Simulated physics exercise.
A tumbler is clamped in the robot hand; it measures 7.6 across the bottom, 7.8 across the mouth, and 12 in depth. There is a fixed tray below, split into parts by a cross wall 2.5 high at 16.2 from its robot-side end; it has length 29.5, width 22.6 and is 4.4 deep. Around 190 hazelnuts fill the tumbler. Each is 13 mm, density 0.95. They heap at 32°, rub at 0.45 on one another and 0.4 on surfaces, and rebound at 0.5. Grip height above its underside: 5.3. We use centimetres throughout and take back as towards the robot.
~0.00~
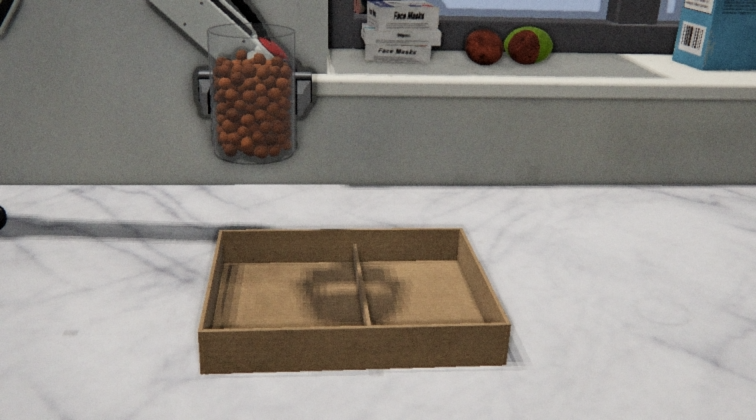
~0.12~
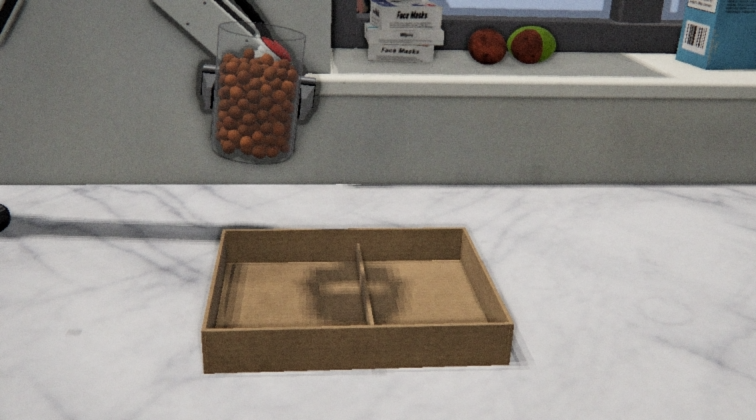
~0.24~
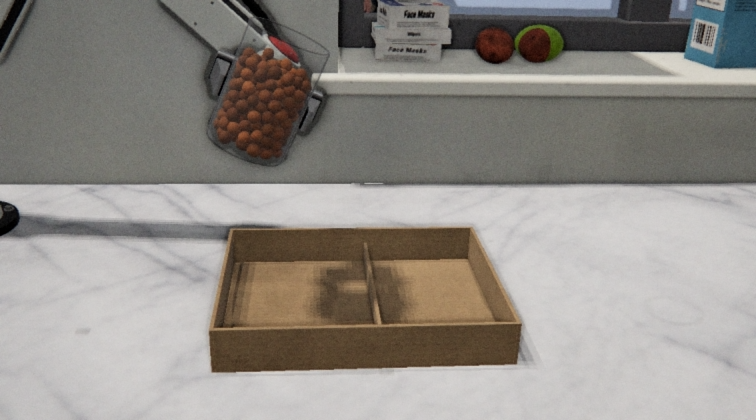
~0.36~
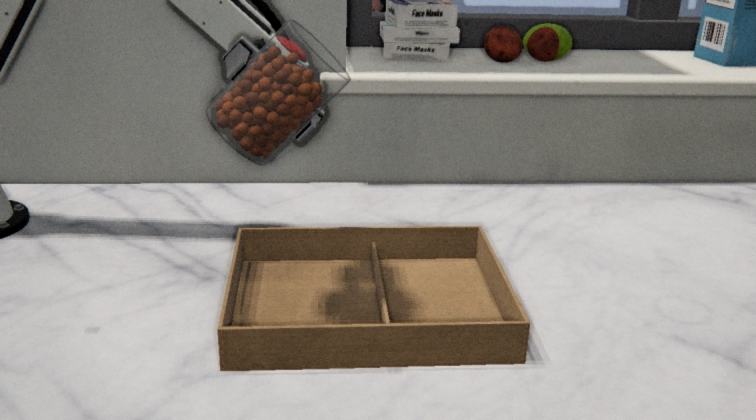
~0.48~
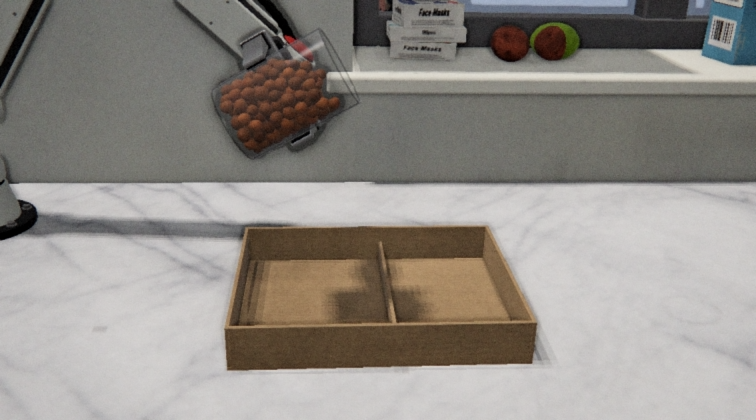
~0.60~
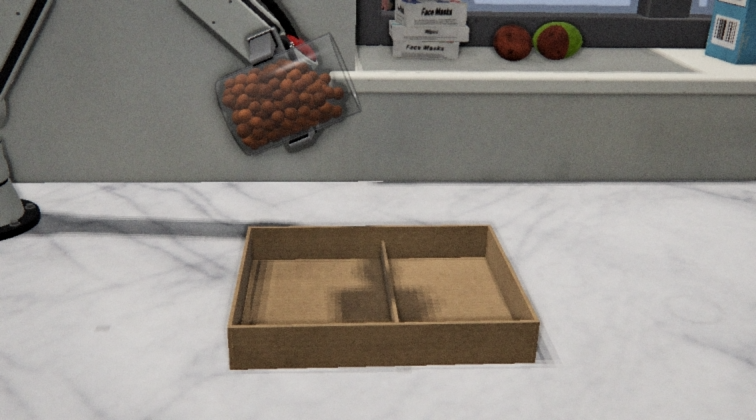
A robot arm at the upper left grips a clear tumbler of reddish-brown hazelnuts above a white marble counter, seen from the front and slightly above. A brown box with a dividing wall sits below, with white packets, two reddish fruits and a blue carton on the ledge behind. The arm tilts the tumbler steadily rightward until it lies nearly sideways, the nuts shifting toward its rim, while the view drifts slightly left.
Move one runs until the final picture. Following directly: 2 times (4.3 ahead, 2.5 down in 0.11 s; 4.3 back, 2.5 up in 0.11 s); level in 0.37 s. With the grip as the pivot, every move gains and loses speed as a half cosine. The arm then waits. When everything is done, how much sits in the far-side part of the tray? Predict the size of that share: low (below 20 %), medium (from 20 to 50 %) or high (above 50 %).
Predicted share: Low.
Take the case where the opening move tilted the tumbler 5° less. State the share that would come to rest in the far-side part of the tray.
Roughly 5 in a hundred.
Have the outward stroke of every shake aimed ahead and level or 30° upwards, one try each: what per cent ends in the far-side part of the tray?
Near 25 and 40 percent respectively.
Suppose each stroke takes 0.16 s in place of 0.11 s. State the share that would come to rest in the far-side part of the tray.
0 %.
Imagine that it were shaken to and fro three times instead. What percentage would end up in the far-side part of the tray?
That would give close to 10 percent.
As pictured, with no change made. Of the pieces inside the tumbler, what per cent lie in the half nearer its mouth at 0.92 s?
Mouth half: Close to 35 per cent.
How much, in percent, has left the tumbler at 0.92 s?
Share gone: Around 5 %.
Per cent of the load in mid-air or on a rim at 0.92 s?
It amounts to roughly 5 in a hundred.
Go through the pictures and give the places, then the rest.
The first frame shows tumbler middle at (253, 94), level; upper third of the load around (252, 77), from x 220 to 285, top at y 55; 188 in the tumbler.
The second frame shows tumbler middle at (257, 94), tilted 6° forward; upper third of the load around (255, 77), from x 220 to 290, top at y 55.
The third frame shows tumbler middle at (267, 94), tilted 23° forward; upper third of the load around (266, 78), from x 220 to 305, top at y 55.
The fourth frame shows tumbler middle at (277, 95), tilted 44° forward; upper third of the load around (276, 79), from x 220 to 315, top at y 50.
The fifth frame shows tumbler middle at (285, 96), tilted 61° forward; upper third of the load around (283, 82), from x 225 to 335, top at y 65.
The sixth frame shows tumbler middle at (288, 96), tilted 67° forward; upper third of the load around (285, 82), from x 230 to 340, top at y 65; 188 in the tumbler.
After 0.92 s, tilted 67° forward, highest piece 24 above the table; 177 in the tumbler, 1 in the far-side part, 10 in flight or on a rim.
After 1.25 s, tilted 27° forward, highest piece 29 above the table; 163 in the tumbler, 15 in the far-side part, 4 in the robot-side part, 1 on the table or floor, 5 in flight or on a rim.
After 1.61 s, level, highest piece 28 above the table; 163 in the tumbler, 16 in the far-side part, 6 in the robot-side part, 3 on the table or floor.
After 2.66 s, level, highest piece 28 above the table; 163 in the tumbler, 16 in the far-side part, 6 in the robot-side part, 3 on the table or floor.
At rest, 163 in the tumbler, 16 in the far-side part, 6 in the robot-side part, 3 on the table or floor. That is 9 % in the far-side part of the tray.
